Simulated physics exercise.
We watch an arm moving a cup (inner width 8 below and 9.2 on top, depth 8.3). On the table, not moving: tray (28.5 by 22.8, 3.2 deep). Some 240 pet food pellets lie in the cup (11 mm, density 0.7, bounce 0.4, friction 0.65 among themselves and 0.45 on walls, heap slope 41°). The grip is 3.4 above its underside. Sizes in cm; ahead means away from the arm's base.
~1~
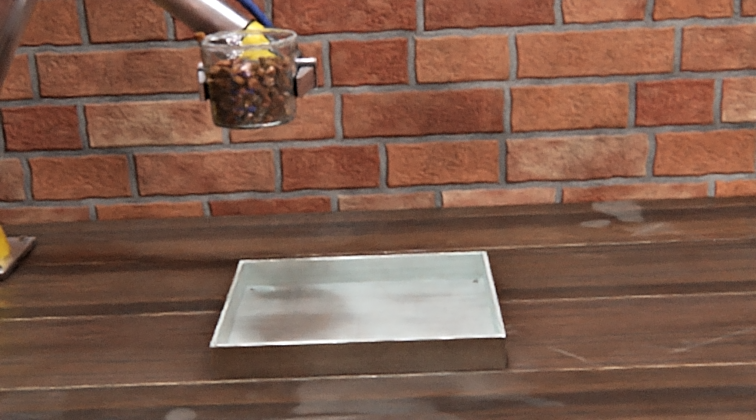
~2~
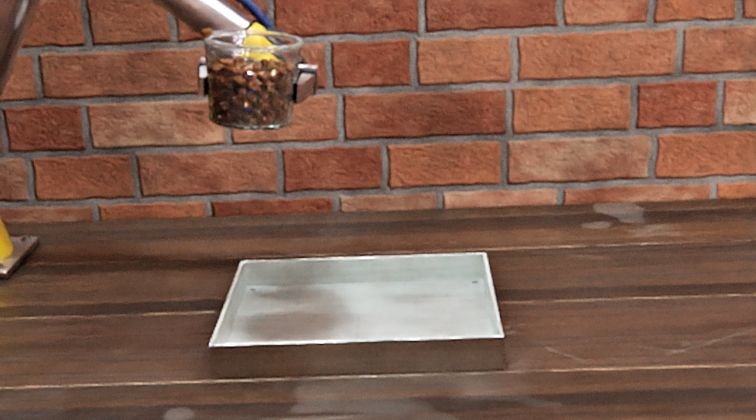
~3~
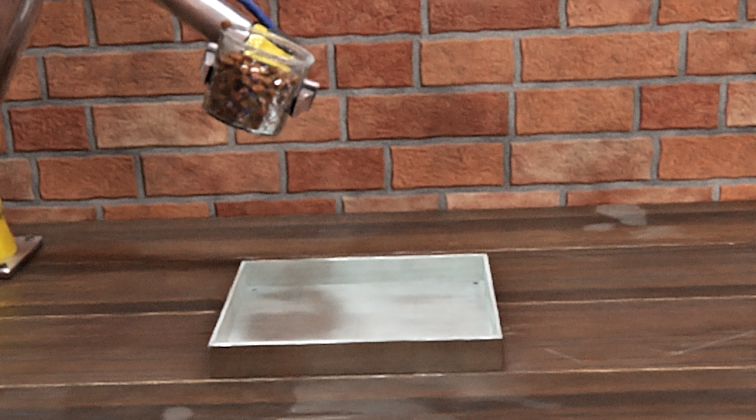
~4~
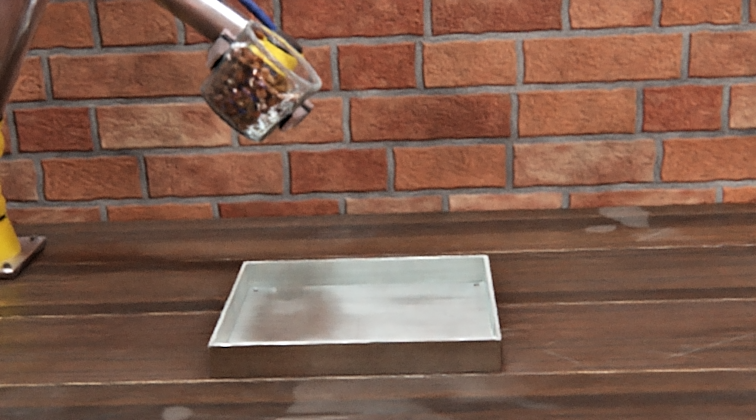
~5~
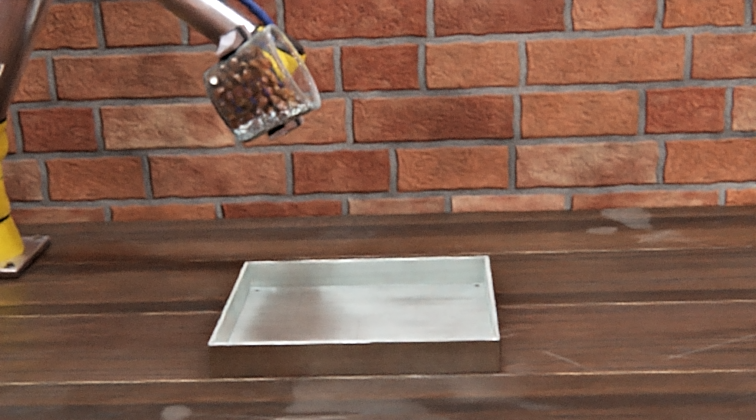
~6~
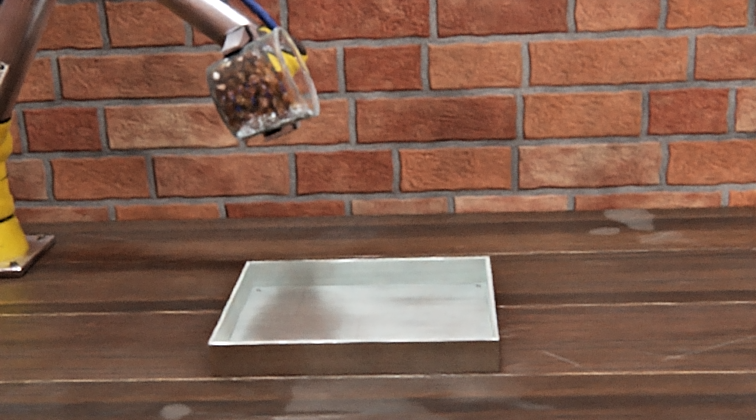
A dark wooden plank tabletop stands before a red-brown brick wall with grey mortar, seen from the front and slightly above. A shallow silvery tray sits near the centre, while at upper left a metallic arm with yellow parts and a blue cable holds a clear cup of brown pellets. The arm tilts the cup steeply rightward, shifting it slightly, and the pellets slide toward its lower side as the view drifts slightly.
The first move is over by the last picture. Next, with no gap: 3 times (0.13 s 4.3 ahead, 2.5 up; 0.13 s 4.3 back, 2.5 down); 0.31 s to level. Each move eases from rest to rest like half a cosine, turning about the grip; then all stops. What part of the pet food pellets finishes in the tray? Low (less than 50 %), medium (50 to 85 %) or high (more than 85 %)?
A medium share, 50 to 85 %, ends in the tray.
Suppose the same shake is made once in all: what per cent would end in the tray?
It would be near 45 per cent.
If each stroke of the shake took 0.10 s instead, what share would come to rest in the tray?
Then about 90 per cent.
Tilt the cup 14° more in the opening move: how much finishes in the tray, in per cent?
Some 95 per cent.
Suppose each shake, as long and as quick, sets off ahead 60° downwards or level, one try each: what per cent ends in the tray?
About 5 and 50 per cent.
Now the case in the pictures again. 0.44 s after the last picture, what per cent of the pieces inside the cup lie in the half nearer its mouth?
About 75 per cent.
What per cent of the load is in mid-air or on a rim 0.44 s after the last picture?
Some 3 per cent.
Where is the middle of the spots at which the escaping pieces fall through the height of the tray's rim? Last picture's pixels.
Near (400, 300).
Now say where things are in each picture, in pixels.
The first frame shows the cup middle at (251, 80), level; upper third of the load around (251, 70), from x 200 to 290, top at y 35; 243 in the cup.
The second frame shows the cup middle at (252, 81), tilted 6° forward; upper third of the load around (249, 71), from x 205 to 290, top at y 35.
The third frame shows the cup middle at (255, 82), tilted 23° forward; upper third of the load around (246, 73), from x 210 to 295, top at y 25.
The fourth frame shows the cup middle at (258, 85), tilted 45° forward; upper third of the load around (245, 72), from x 210 to 295, top at y 35.
The fifth frame shows the cup middle at (260, 87), tilted 62° forward; upper third of the load around (248, 72), from x 215 to 305, top at y 50.
The sixth frame shows the cup middle at (261, 88), tilted 68° forward; upper third of the load around (248, 73), from x 215 to 310, top at y 55; 243 in the cup.
Then, 0.44 s on, tilted 68° forward, highest piece 30 above the table; 133 in the cup, 102 in the tray, 1 on the table or floor, 7 in flight or on a rim.
Then, 0.87 s on, tilted 54° forward, highest piece 27 above the table; 157 in the tray, 60 in the cup, 4 on the table or floor, 22 in flight or on a rim.
Then, 1.29 s on, level, highest piece 28 above the table; 179 in the tray, 60 in the cup, 4 on the table or floor.
Then, 2.34 s on, level, highest piece 28 above the table; 179 in the tray, 60 in the cup, 4 on the table or floor.
In the end, 179 in the tray, 60 in the cup, 4 on the table or floor. That is 74 % in the tray.
